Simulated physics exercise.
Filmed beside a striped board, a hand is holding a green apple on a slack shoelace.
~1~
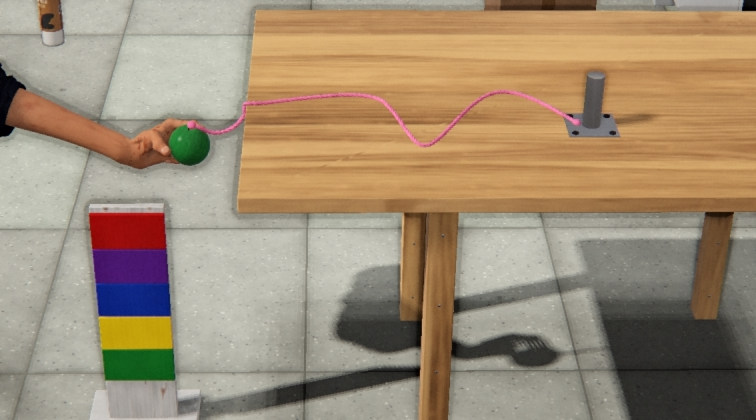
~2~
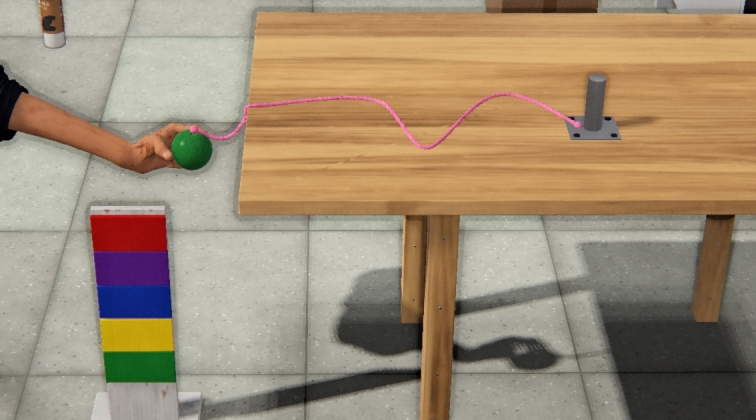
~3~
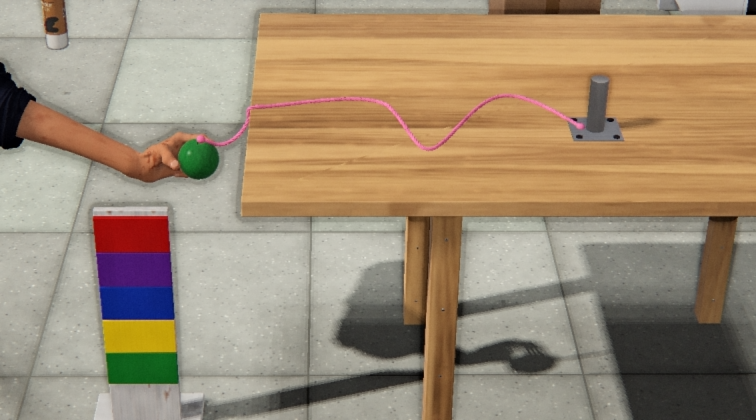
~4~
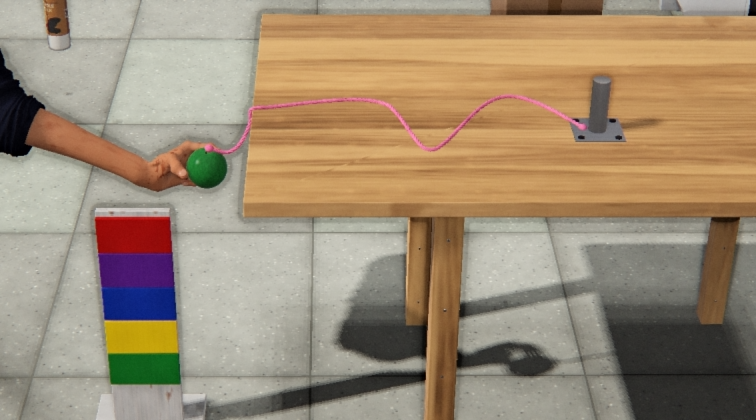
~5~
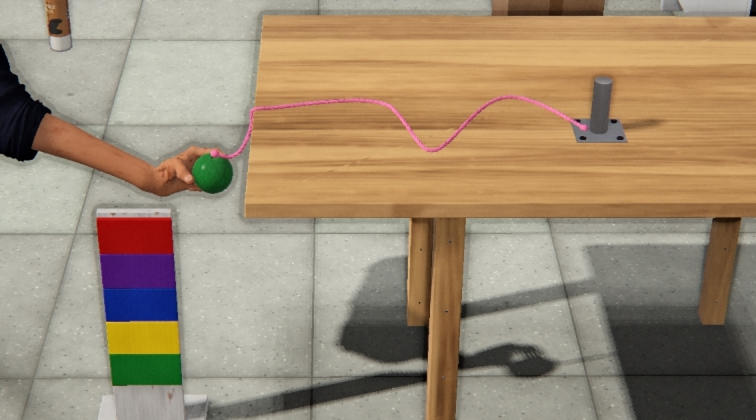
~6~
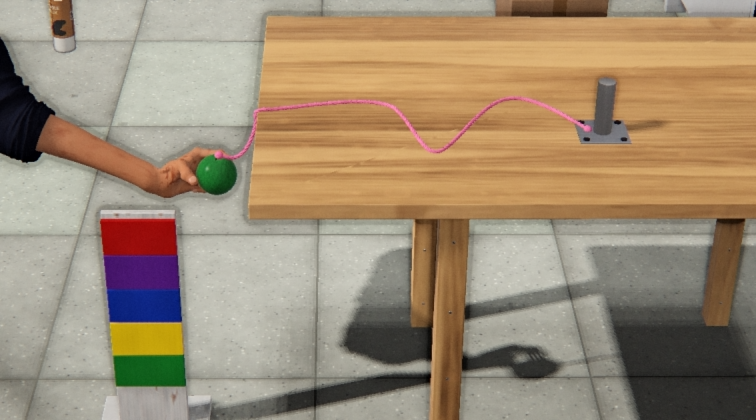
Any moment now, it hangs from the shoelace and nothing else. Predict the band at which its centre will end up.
I predict the yellow band.
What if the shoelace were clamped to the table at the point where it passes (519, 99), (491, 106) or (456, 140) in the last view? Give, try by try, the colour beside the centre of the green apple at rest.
It ends beside blue the first time, blue the second and purple the third.
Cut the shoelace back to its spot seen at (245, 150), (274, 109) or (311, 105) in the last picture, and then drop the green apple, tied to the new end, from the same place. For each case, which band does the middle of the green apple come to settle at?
Try 1: Blue. Try 2: Purple. Try 3: Red.
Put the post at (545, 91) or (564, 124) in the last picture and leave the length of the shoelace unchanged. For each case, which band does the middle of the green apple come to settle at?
For the first it would be green, for the second green.
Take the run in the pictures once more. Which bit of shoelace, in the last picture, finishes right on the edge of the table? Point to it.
Approx. (403, 117).
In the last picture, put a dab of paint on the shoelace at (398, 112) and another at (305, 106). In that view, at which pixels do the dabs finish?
Roughly (256, 134) for the first and (261, 222) for the second.
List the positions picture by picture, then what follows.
In the first picture, green apple (189, 145); red (128, 233); purple (130, 267); blue (133, 301); yellow (136, 334); green (139, 366).
In the second picture, green apple (192, 150); shoelace through (544, 106) (470, 111) (422, 147) (381, 102) (282, 103).
In the third picture, green apple (198, 159).
In the fourth picture, green apple (206, 168); shoelace through (548, 108) (474, 113) (427, 149) (386, 104) (287, 105).
In the fifth picture, green apple (212, 173).
In the sixth picture, green apple (216, 175); shoelace through (553, 110) (480, 115) (432, 151) (391, 106) (292, 107).
Early on, apple near (228, 331); level with yellow.
Midway, apple near (296, 326); level with blue.
Near the end, apple near (245, 333); level with yellow.
Finally, apple near (267, 339); level with yellow. The yellow one.
